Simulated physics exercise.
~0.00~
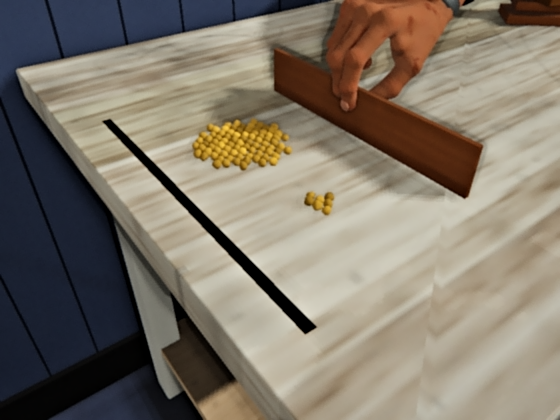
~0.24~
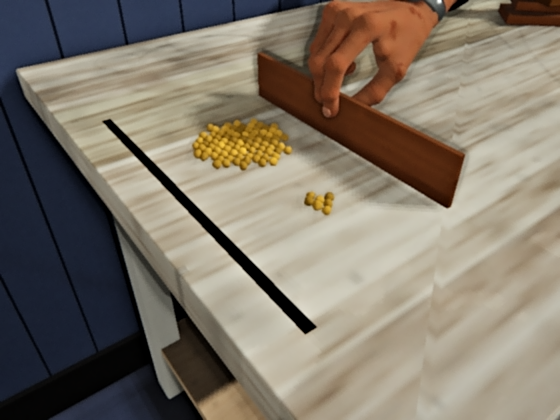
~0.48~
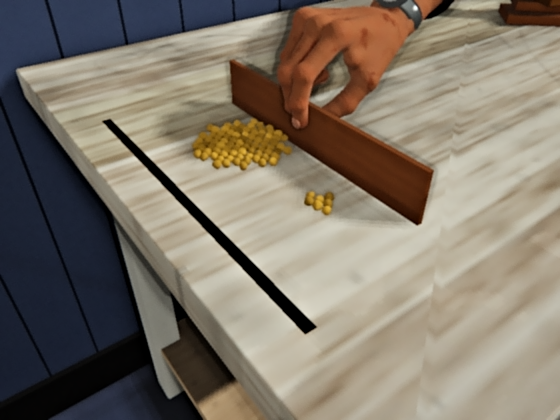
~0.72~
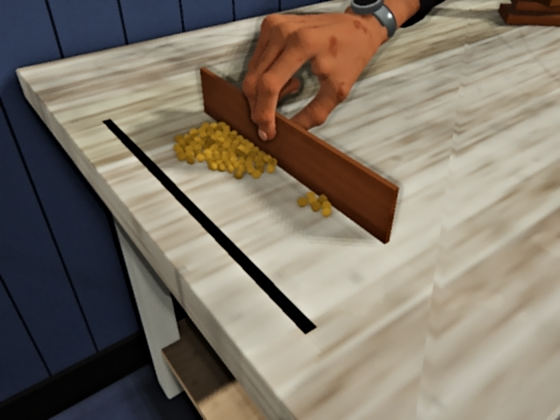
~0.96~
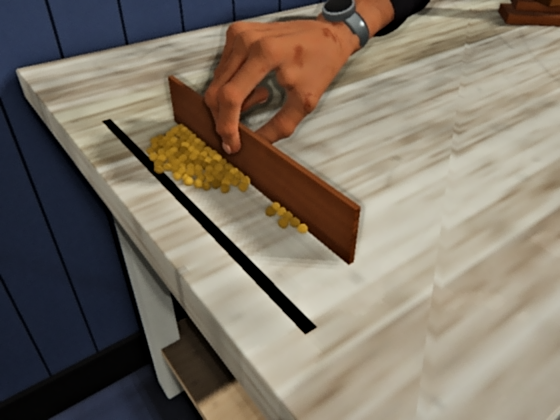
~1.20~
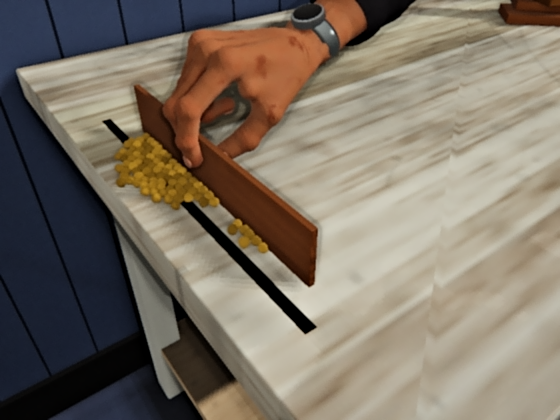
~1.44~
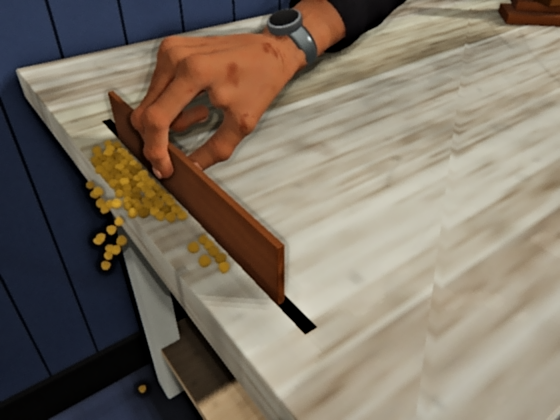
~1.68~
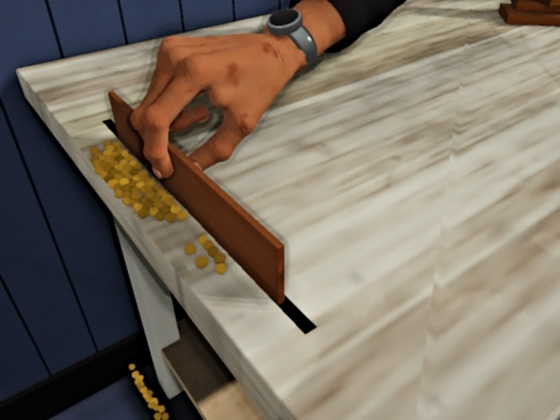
At first, a hand holds a brown strip of wood upright on a pale table, with a large pile and a small cluster of yellow bits between it and a line of black tape. The hand slides the strip left, and it reaches the large pile, then the small cluster. Both groups are pushed across the tape toward the table's edge. The strip stops at the tape as some bits from the large pile spill over. In the end, the hand is still, the small cluster remains on the table, and several fallen bits lie on the floor.
